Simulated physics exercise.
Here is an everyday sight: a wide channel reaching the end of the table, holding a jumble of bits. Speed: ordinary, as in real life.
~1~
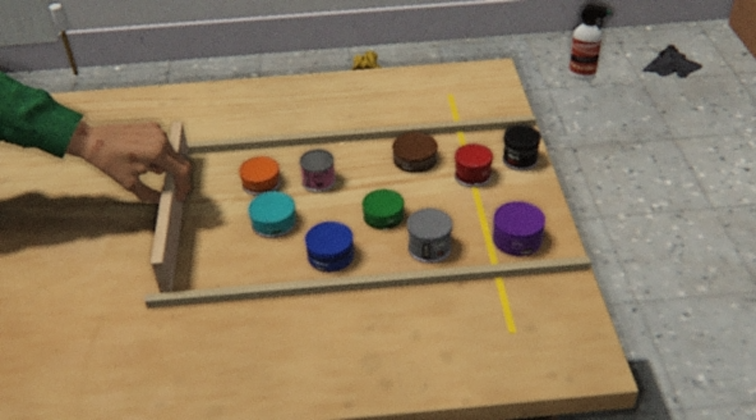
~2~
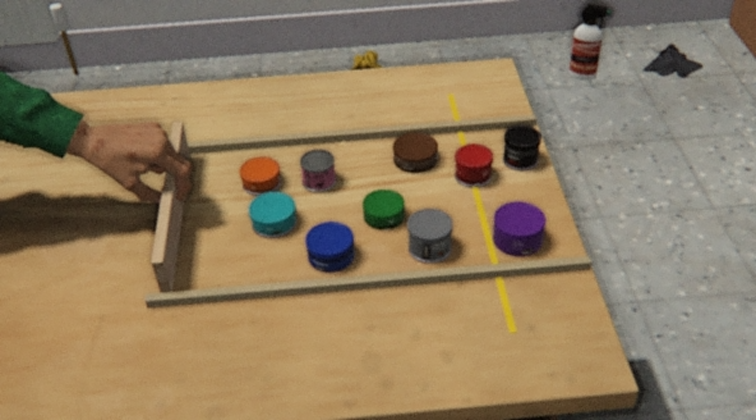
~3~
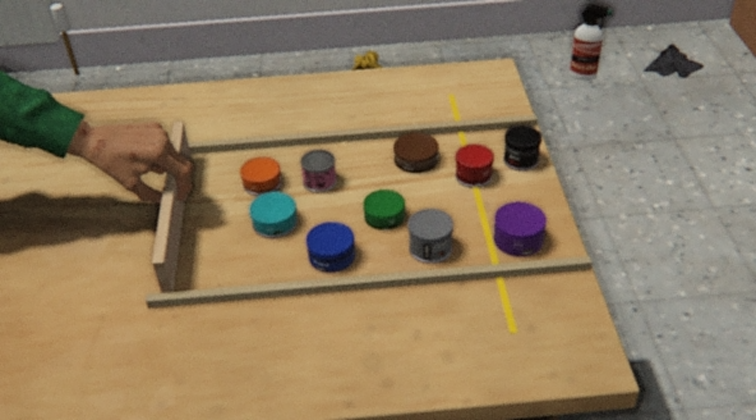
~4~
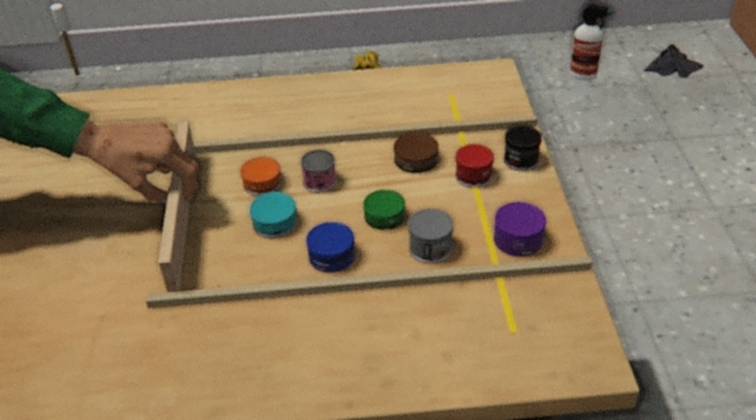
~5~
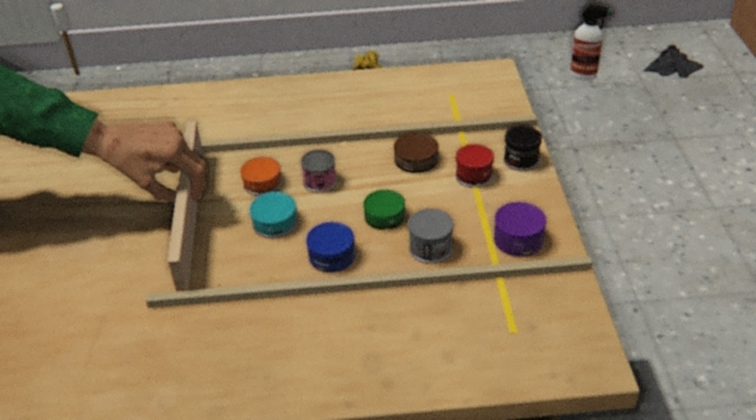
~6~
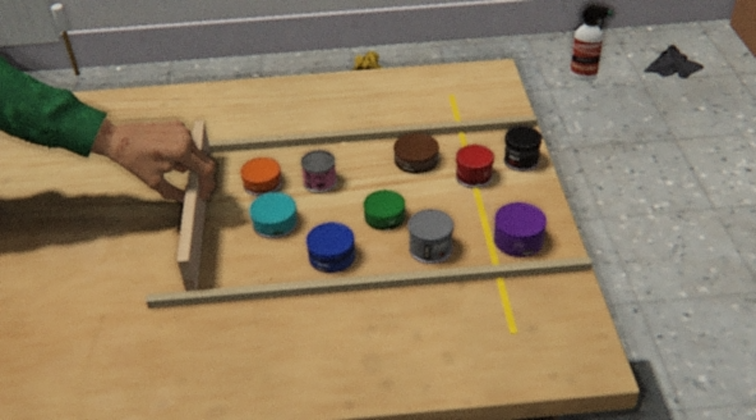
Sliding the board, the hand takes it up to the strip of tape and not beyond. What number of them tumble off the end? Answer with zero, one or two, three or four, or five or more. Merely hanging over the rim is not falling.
One or two.
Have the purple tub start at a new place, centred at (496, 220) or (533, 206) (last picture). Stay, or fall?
In the two tries the purple tub ends up below and ends up below, in that order.
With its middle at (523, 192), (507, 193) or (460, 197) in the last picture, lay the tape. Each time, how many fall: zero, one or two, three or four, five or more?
Going through the three places in order, the answers are five or over; more than four; either one or two.
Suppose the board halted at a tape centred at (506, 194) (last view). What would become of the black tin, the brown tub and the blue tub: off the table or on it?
The black tin? It does not stay. The brown tub? It is safe. The blue tub? It is safe.
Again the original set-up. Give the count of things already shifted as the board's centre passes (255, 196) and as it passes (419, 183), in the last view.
Note: First position 2; second position 9.
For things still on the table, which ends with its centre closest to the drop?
The black tin.
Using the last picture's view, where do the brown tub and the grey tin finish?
You'll find the brown tub at roughly (486, 138) and the grey tin at roughly (561, 230).
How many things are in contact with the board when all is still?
At rest, 4 are in contact.
Early on, none off yet; black tin at rest near (523, 148); purple tub at rest near (520, 230); red pot at rest near (475, 166).
Finally, the number that fall off is one or two; lost, purple tub.
